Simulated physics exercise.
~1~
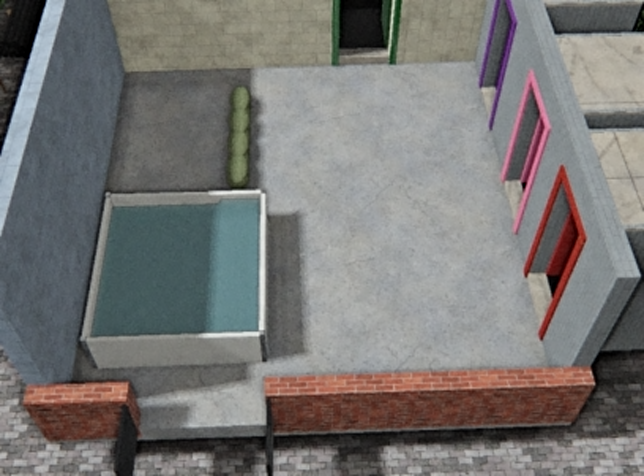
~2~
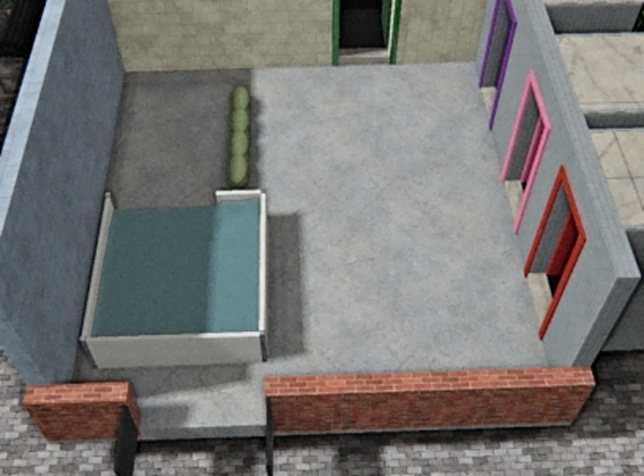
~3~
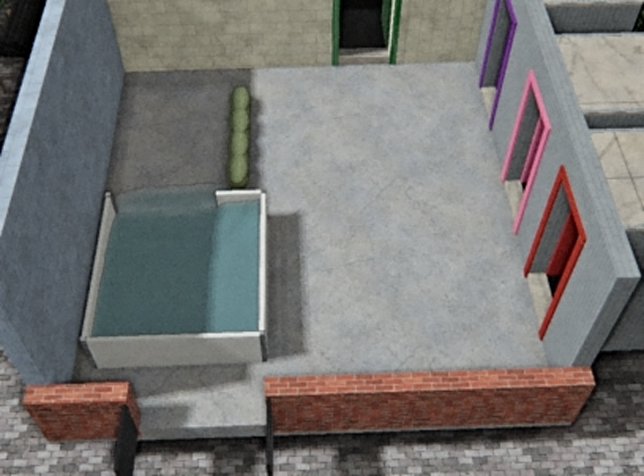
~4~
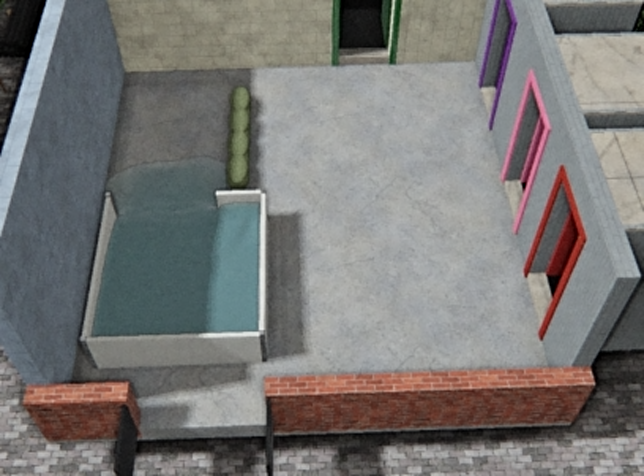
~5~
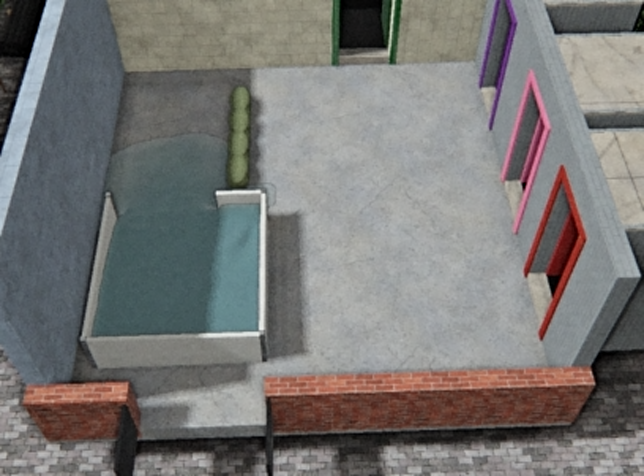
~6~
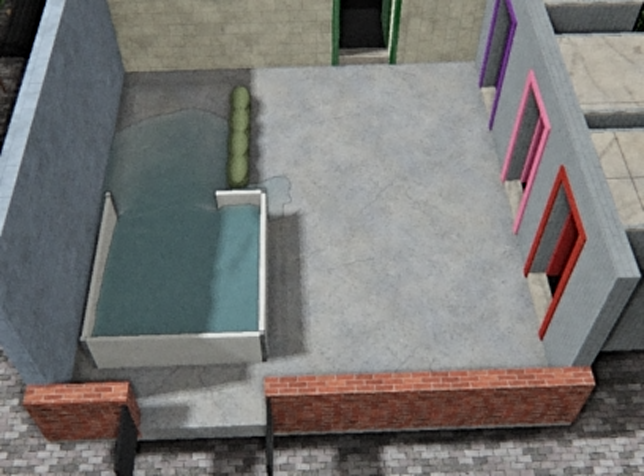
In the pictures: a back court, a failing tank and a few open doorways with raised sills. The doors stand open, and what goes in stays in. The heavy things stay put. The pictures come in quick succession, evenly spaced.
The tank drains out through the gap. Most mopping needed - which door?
Purple door.
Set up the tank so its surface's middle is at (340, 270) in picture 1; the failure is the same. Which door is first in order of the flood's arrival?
Answer: The green-painted one.
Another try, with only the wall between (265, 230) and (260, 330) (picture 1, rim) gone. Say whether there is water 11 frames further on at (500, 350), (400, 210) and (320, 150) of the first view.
Soaked, soaked, untouched.
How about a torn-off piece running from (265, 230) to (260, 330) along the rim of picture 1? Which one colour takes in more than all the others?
It's the red one.
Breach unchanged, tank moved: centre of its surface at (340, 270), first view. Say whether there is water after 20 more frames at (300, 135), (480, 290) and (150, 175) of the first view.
In the order given: Wetted, not reached and wetted.
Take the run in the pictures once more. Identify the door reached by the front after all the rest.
The door marked red.
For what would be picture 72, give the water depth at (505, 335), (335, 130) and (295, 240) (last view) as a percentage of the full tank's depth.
Readings in sequence: 10, 4, 2 percent.
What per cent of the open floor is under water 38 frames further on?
Estimated share: Around 65 %.
A moment on, water covers 20 % of the floor; purple door not reached, green door not reached, red door not reached, pink door not reached.
Next, water covers 25 % of the floor; purple door not reached, green door not reached, red door not reached, pink door not reached.
Then, water covers 35 % of the floor; purple door not reached, green door wet at the sill, nothing in, red door not reached, pink door not reached.
Later, water covers 65 % of the floor; purple door a lot in, green door wet at the sill, nothing in, red door wet at the sill, nothing in, pink door wet at the sill, nothing in.
In the end, water covers 90 % of the floor; purple door a lot in, green door wet at the sill, nothing in, red door wet at the sill, nothing in, pink door wet at the sill, nothing in; the purple door has let in the most.
